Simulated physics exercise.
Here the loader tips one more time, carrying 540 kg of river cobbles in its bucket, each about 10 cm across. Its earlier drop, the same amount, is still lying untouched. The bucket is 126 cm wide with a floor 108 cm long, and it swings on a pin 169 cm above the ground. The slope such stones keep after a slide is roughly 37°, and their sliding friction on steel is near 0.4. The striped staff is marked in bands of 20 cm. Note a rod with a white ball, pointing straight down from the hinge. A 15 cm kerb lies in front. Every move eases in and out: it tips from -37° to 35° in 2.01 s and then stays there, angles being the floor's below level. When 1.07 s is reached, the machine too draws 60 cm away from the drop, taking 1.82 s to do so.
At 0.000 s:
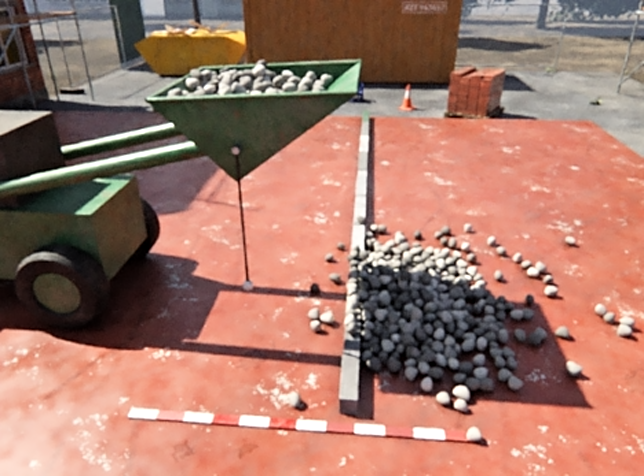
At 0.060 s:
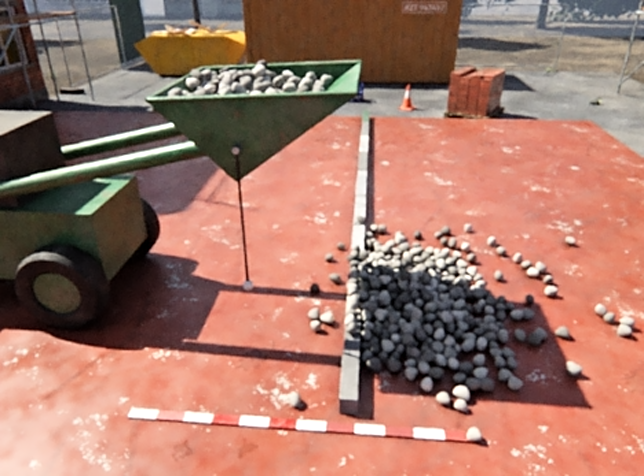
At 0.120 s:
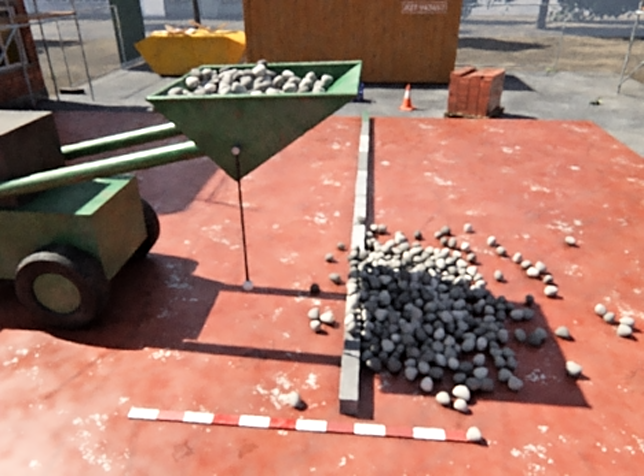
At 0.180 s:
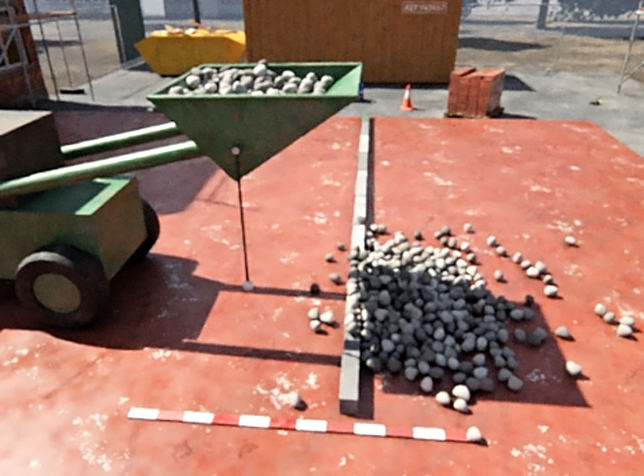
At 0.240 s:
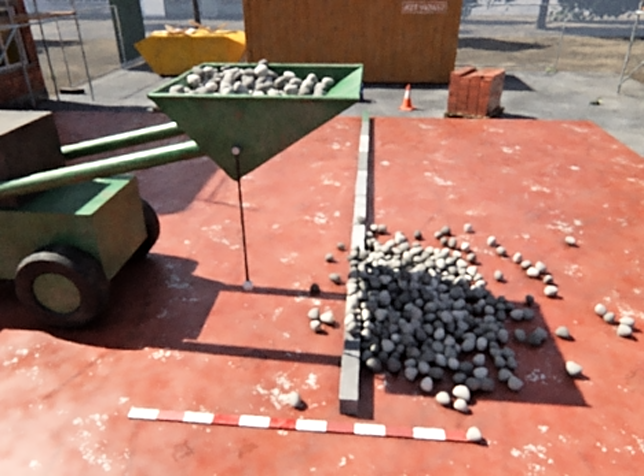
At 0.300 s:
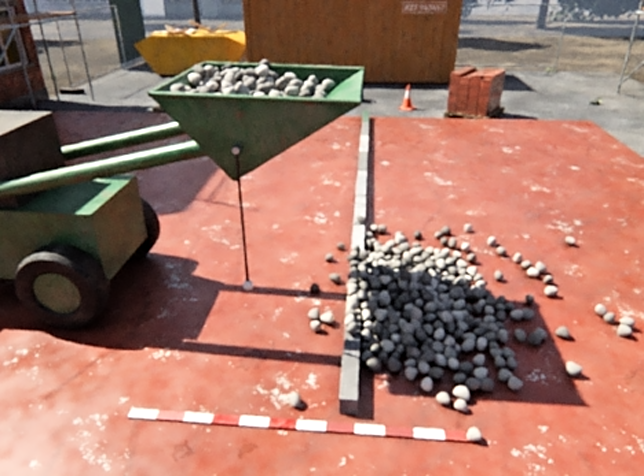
A green loader bucket full of rounded grey stones tilts very slightly, its right-hand lip lowering a little while the stones barely shift, above a red floor where an earlier stone pile lies still beyond a narrow kerb.
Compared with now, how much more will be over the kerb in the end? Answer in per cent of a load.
Close to 29 parts in a hundred.
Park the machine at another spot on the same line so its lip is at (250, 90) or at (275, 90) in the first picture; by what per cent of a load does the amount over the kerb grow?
First place: Roughly 0 %; second place: Roughly 0 %.
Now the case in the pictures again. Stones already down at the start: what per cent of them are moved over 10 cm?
I'd say roughly 5 per cent of them.
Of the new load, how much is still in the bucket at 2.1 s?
It still holds about 35 per cent.
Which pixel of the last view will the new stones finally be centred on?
In the last view, about pixel (335, 287).
After 1.5 s the floor is at 24°; in per cent of one load, 100 in the bucket, 6 on this side of the kerb, 94 over the kerb; the foremost stones are at (595, 298).
After 2.1 s the floor is at 35°; in per cent of one load, 33 in the bucket, 56 on this side of the kerb, 111 over the kerb; the foremost stones are at (595, 298).
After 3.3 s the floor is at 35°; in per cent of one load, 0 in the bucket, 76 on this side of the kerb, 123 over the kerb; the foremost stones are at (595, 298).
After 6.2 s the floor is at 35°; in per cent of one load, 0 in the bucket, 76 on this side of the kerb, 123 over the kerb; the foremost stones are at (595, 298). Net gain over the kerb, 29.
